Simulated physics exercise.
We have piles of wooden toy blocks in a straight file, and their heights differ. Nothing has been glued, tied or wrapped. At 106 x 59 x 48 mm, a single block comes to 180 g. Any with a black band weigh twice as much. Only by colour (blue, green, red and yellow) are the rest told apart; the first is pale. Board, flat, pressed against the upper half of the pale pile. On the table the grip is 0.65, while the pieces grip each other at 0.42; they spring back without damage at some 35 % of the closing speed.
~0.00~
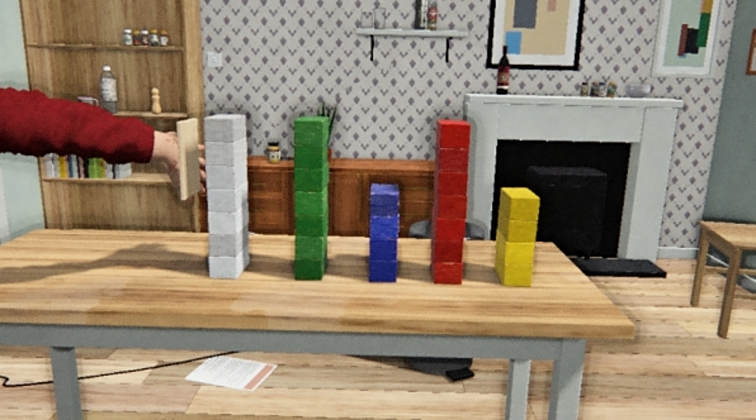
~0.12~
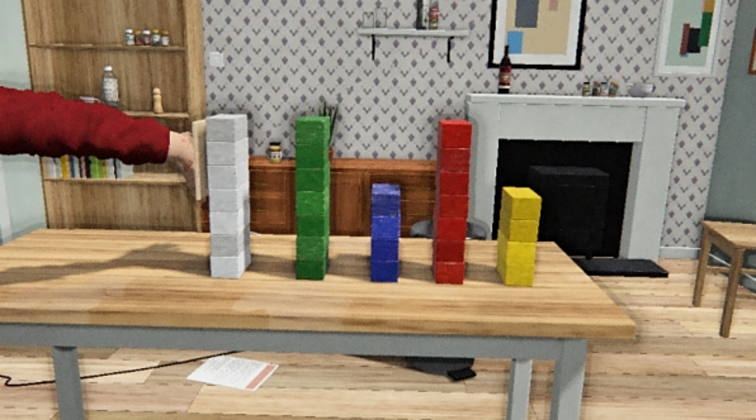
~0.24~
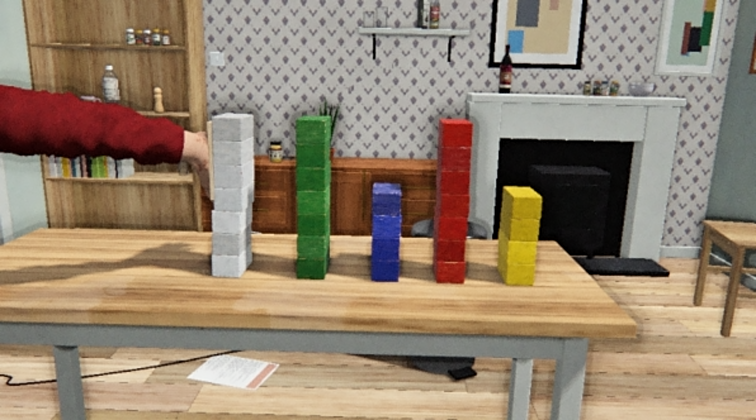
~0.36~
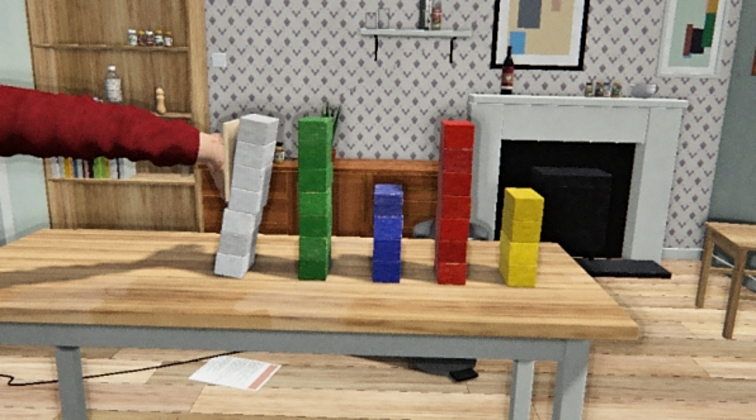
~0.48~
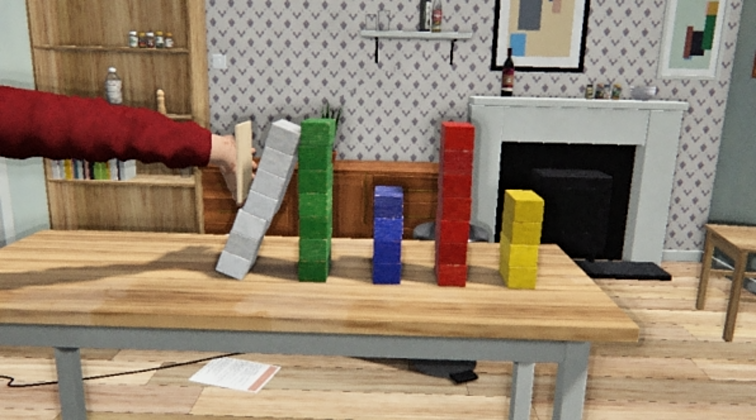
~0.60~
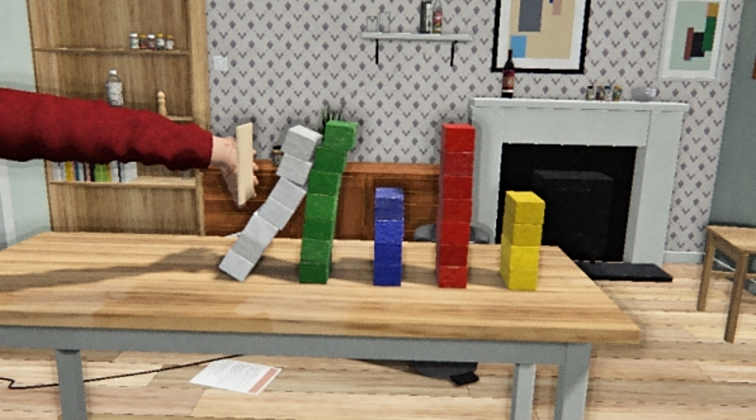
On a wooden table, a red-sleeved hand pushed a board rightward against the pale stack of blocks until it leaned into the green stack, which began to tilt while the others stood still.
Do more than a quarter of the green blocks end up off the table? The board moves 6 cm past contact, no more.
No, under a quarter do.
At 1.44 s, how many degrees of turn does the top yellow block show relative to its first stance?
Near 110 degrees from where it started.
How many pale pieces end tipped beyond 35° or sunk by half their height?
I count 7 of the pale pieces.
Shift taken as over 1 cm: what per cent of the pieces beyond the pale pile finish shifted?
95 in a hundred.
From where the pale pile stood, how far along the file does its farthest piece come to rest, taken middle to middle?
32 cm.
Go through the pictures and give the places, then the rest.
In the first picture (we follow the side turned to the camera), board (180, 151) 46 mm short; top green block (308, 133); top yellow block (524, 209); no other piece has moved.
The second picture shows board (195, 151) 18 mm short; top green block (310, 133).
The third picture shows board (210, 151) 9 mm in; top green block (311, 132).
The fourth picture shows board (225, 152) 37 mm in, top of the pale pile leaning 10°; top green block (312, 133); no other piece has moved.
The fifth picture shows board (238, 154) 6 cm in, top of the pale pile leaning 20°; top green block (315, 135) displaced 4 mm; one has shifted.
The sixth picture shows board (238, 156) 6 cm in, stopped, top of the pale pile leaning 22°; top green block (339, 137) tipped 6°; top yellow block (530, 213); steepest lean 6°, the block at (329, 161); 6 stirred so far.
Around 0.78 s, 7 of the pale pile down; none of the 7 green blocks off the table (0 of 22 in all colours); top green block tipped 32°, 39 mm lower.
Around 1.00 s, 7 of the pale pile down; none of the 7 green blocks off the table (0 of 22 in all colours); top green block tipped 54°, 10 cm lower; top blue block tipped 22°, 17 mm lower.
Around 1.44 s, 7 of the pale pile down; none of the 7 green blocks off the table (1 of 22 in all colours); top green block tipped 44°, 18 cm lower; top red block on its side.
Around 1.96 s, 7 of the pale pile down; none of the 7 green blocks off the table (6 of 22 in all colours); top green block tipped 44°, 18 cm lower; top red block on its side.
Finally (2.2 s), 7 of the pale pile down; none of the 7 green blocks off the table (6 of 22 in all colours); top green block tipped 44°, 18 cm lower; top blue block tipped 45°, 8 cm lower. That is 0 per cent. Seen by the last camera, middles, top green block near (489, 224), top blue block near (473, 241).
